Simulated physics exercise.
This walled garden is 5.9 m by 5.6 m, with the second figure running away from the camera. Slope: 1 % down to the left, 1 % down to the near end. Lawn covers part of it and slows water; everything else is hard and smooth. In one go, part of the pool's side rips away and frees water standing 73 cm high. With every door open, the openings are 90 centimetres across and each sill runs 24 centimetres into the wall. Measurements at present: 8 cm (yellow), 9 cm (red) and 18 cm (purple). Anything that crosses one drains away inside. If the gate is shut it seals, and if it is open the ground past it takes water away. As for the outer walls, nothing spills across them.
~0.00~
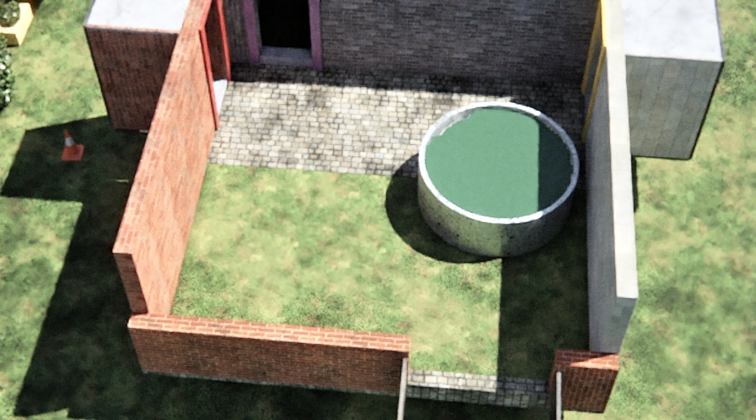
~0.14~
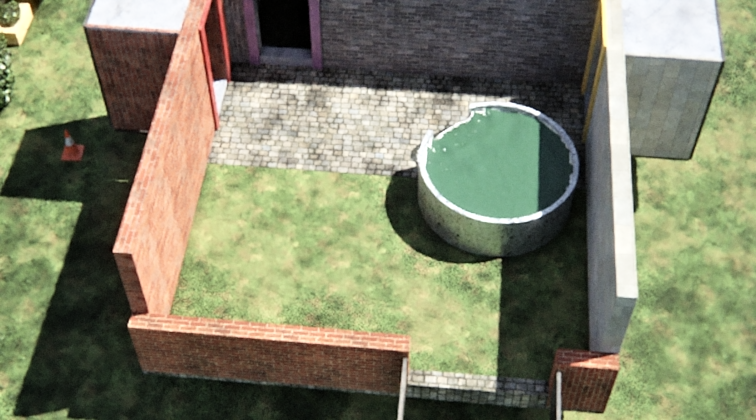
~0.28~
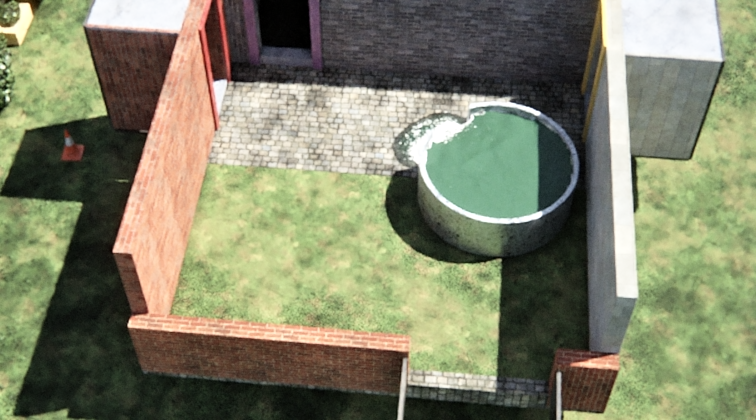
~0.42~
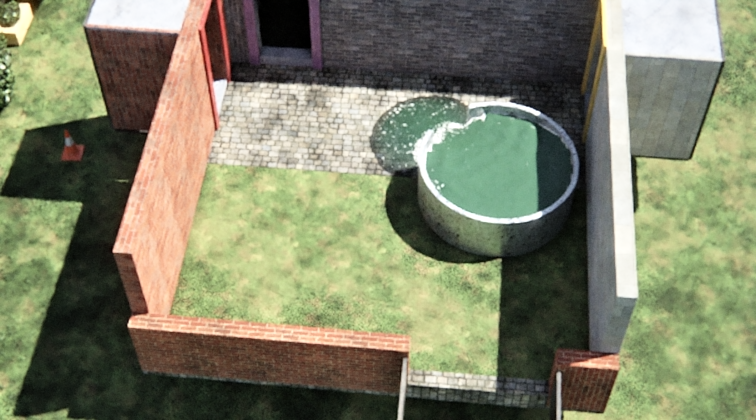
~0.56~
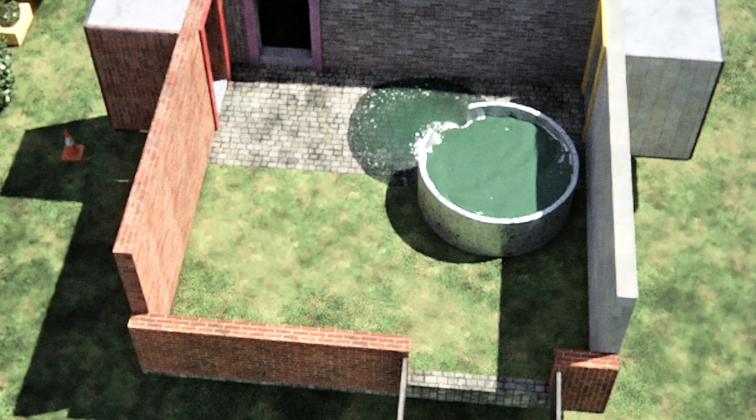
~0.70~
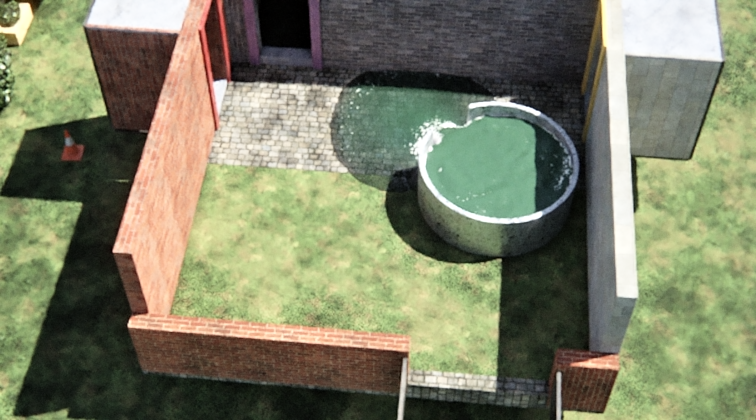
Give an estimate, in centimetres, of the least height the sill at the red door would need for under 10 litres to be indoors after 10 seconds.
Some 32 cm above the ground.
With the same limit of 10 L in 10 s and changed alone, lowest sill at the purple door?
Purple door - some 18 centimetres.
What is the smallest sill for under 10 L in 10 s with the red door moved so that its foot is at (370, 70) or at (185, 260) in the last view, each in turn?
You'd want about 23 cm there first, then about 10.0 cm.
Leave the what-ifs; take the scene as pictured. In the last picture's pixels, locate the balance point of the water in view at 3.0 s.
Around (420, 155).
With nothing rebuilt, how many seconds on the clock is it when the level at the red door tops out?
Peak: Close to 2.2 s.
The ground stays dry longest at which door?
Last door: Yellow.
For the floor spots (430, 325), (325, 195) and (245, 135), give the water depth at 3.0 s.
Taking the spots in order: About 0, 1 and 10 centimetres.
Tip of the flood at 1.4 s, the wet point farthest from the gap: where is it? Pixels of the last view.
Near (244, 63).
After 1.4 s water covers 30 % of the floor, deepest (38 cm) near (440, 149); it has not reached the red door.
After 3.0 s water covers 45 % of the floor, deepest (30 cm) near (240, 78); 28 cm at the red door, 144 litres in over its 9 cm sill.
After 10.0 s water covers 95 % of the floor, deepest (14 cm) near (162, 348); 13 cm at the red door, 462 litres in over its 9 cm sill.
At the red door as built, the water arrived by 1.7 s and peaked near 30 cm at 2.2 s.
With a sill of 28.5 cm, 23 litres would have come in within the 10 s; with 38.5 cm, 1 litre. So under 10 litres takes about 32 cm.
